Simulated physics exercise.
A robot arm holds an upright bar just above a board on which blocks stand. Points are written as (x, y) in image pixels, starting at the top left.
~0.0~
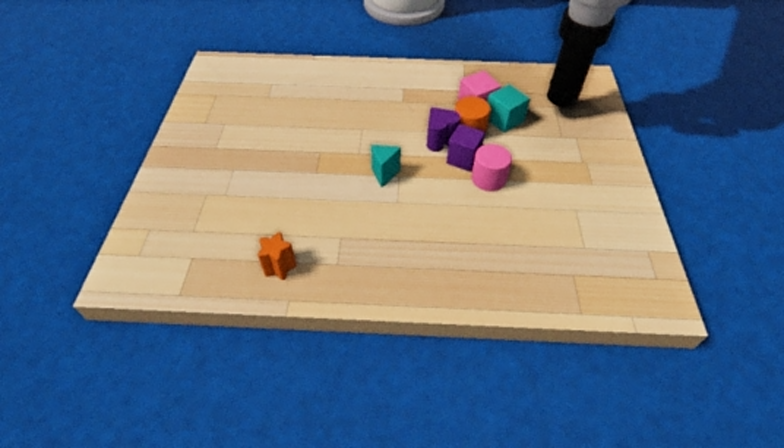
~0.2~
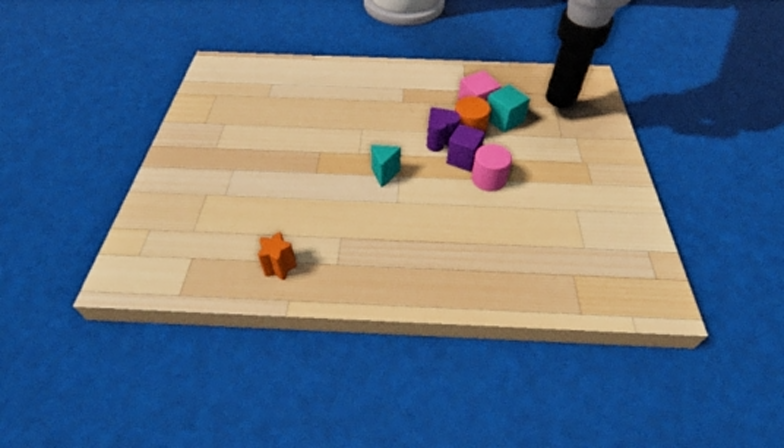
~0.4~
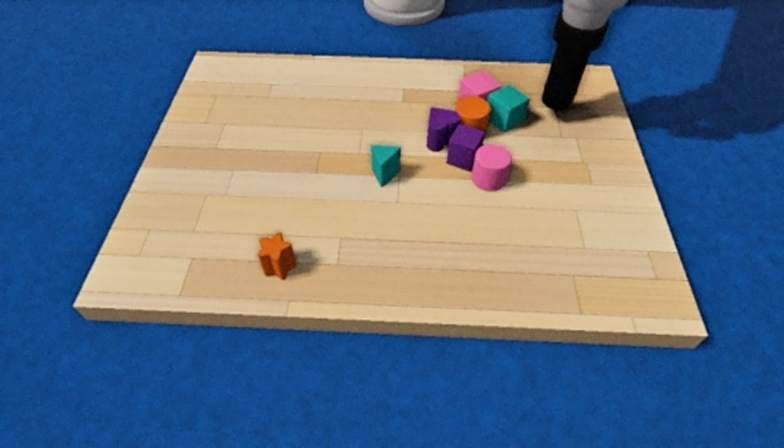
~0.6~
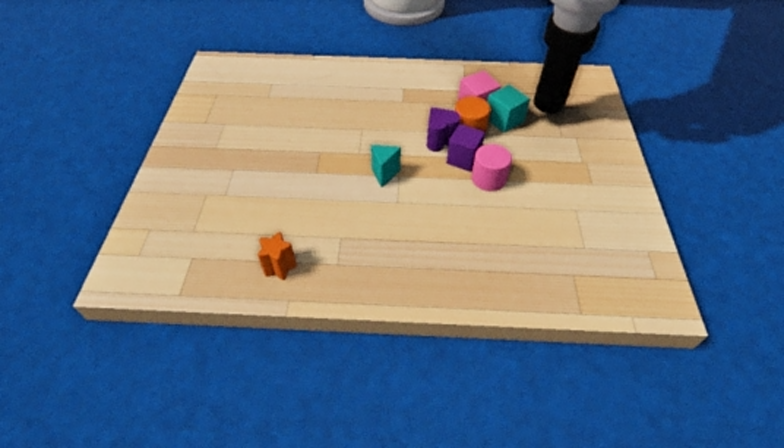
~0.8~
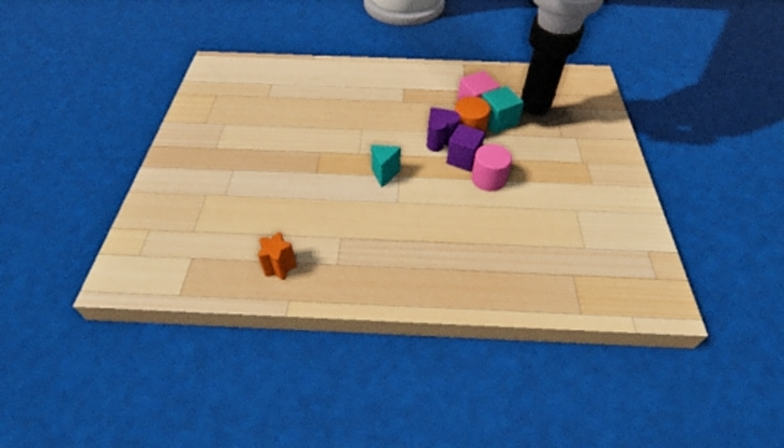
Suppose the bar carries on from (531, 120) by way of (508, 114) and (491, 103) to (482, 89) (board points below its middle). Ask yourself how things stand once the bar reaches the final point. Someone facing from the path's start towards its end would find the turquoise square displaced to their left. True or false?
True.
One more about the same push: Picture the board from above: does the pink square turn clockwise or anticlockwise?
Viewed from above: Anti-clockwise.
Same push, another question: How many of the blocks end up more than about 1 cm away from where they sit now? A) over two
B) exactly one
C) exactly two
It's A.
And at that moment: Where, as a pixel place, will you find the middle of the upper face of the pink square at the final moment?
At roughly (452, 67).
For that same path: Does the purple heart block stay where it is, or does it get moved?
Well, the purple heart block shifts from its place.
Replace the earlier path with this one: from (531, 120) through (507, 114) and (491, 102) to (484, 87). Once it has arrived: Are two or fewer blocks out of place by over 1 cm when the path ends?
I'd say no.
What follows on the original path. Halfway along, bar at (501, 94); purple heart block at (428, 122); orange circle at (455, 109); pink square at (468, 76); turquoise square at (480, 96).
At the end, bar at (484, 75); purple heart block at (428, 122); orange circle at (455, 109); pink square at (452, 67), turned 40° anticlockwise; turquoise square at (479, 95).
